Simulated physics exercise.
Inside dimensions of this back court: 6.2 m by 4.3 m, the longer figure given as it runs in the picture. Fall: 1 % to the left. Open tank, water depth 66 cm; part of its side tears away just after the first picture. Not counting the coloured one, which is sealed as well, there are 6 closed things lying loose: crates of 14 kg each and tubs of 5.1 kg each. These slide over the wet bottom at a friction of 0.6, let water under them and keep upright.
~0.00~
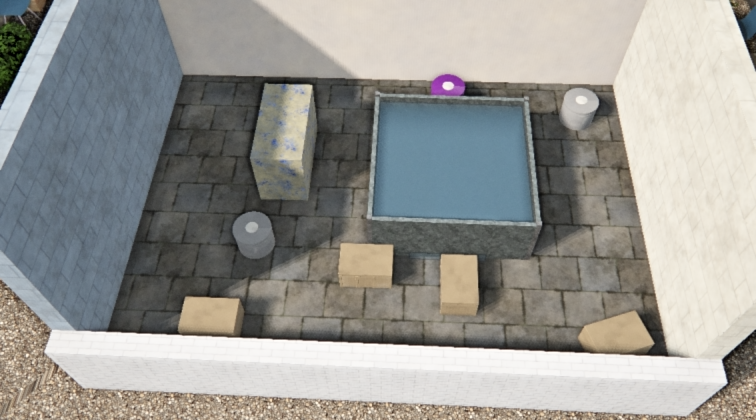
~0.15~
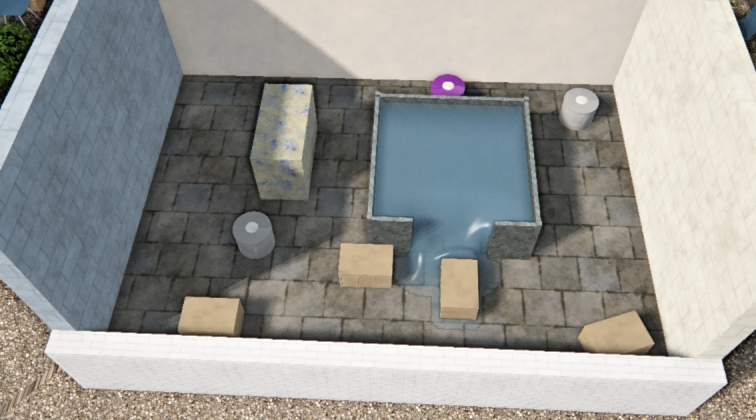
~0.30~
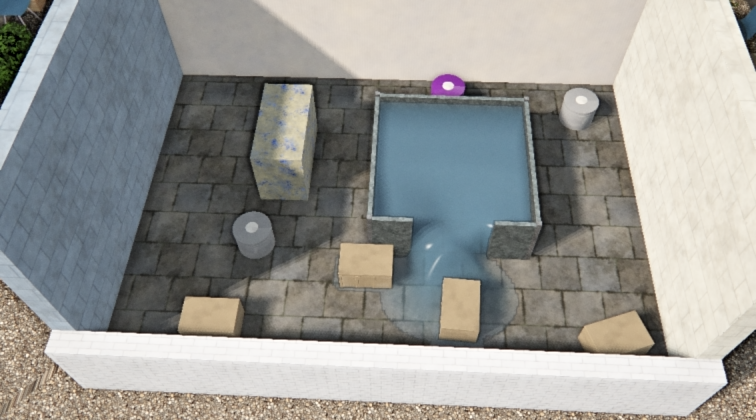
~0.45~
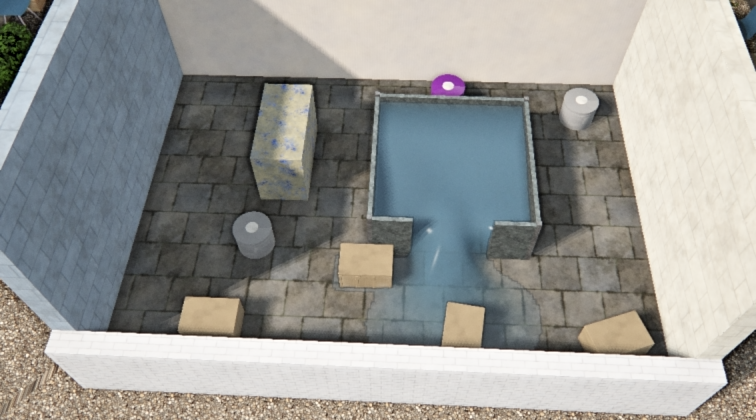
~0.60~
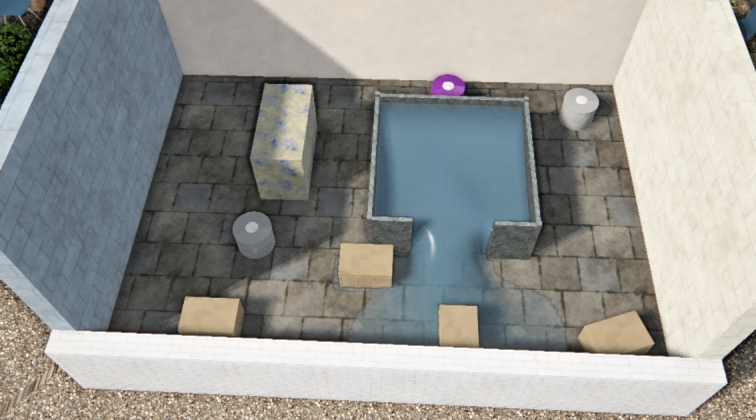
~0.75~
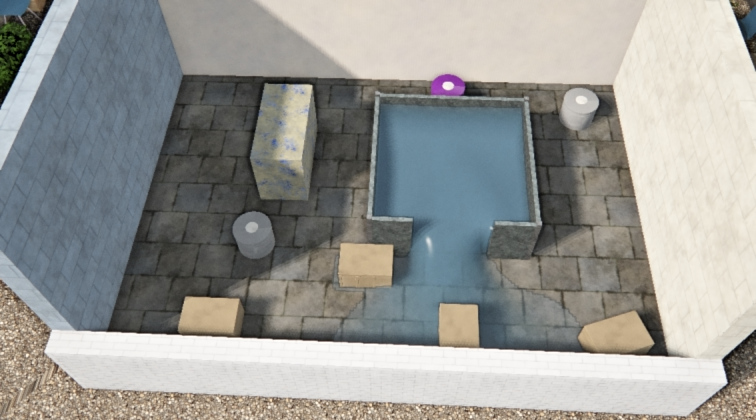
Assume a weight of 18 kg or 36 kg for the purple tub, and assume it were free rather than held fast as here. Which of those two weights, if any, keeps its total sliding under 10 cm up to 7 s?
Only the heavier one does.
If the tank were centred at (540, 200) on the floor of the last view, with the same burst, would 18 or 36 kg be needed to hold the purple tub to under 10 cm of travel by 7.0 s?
For that case: Lighter one suffices.
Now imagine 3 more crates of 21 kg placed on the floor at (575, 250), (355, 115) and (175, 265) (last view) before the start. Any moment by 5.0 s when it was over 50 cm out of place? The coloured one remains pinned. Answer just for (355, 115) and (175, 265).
So the first one stays inside and the second one crosses the line.
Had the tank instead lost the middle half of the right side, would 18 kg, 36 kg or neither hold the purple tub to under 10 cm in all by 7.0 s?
In that case neither load is enough.
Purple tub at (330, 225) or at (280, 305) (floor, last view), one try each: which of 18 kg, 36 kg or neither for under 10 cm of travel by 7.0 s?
Taking the two tries in order, even the light one works and both fall short.
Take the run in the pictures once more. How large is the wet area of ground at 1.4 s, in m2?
Close to 8.0 m2, I'd say.
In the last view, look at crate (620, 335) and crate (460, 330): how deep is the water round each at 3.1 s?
Depth approx. 5 cm / 18 cm.
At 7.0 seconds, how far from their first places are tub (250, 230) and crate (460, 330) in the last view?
In turn: 250 cm, 300 cm.
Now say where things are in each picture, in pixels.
The first picture shows the purple tub at (449, 86), on the bottom; water covers 3.3 m2; 0 of 7 have shifted.
The second picture shows the purple tub at (449, 86), on the bottom; 3.8 m2 under water; 1 of 7 have shifted.
The third picture shows the purple tub at (449, 86), on the bottom; water covers 4.5 m2; 1 of 7 have shifted.
The fourth picture shows the purple tub at (449, 86) rests on the ground; 5.4 m2 under water; 1 of 7 have shifted.
The fifth picture shows the purple tub at (449, 86) rests on the ground; water covers 5.9 m2; 1 of 7 have shifted.
The sixth picture shows the purple tub at (449, 86) rests on the ground; water covers 6.2 m2; 1 of 7 have shifted.
After 1.4 s the purple tub would be 0 cm from its start with 18 kg and 0 cm from its start with 36 kg; 0 cm of water round it then.
After 3.1 s the purple tub would be 0 cm from its start with 18 kg and 0 cm from its start with 36 kg; 0 cm of water round it then.
After 4.9 s the purple tub would be 1 cm from its start with 18 kg and 0 cm from its start with 36 kg; 5 cm of water round it then.
After 7.0 s the purple tub would be 32 cm from its start with 18 kg and 1 cm from its start with 36 kg; 10 cm of water round it then.
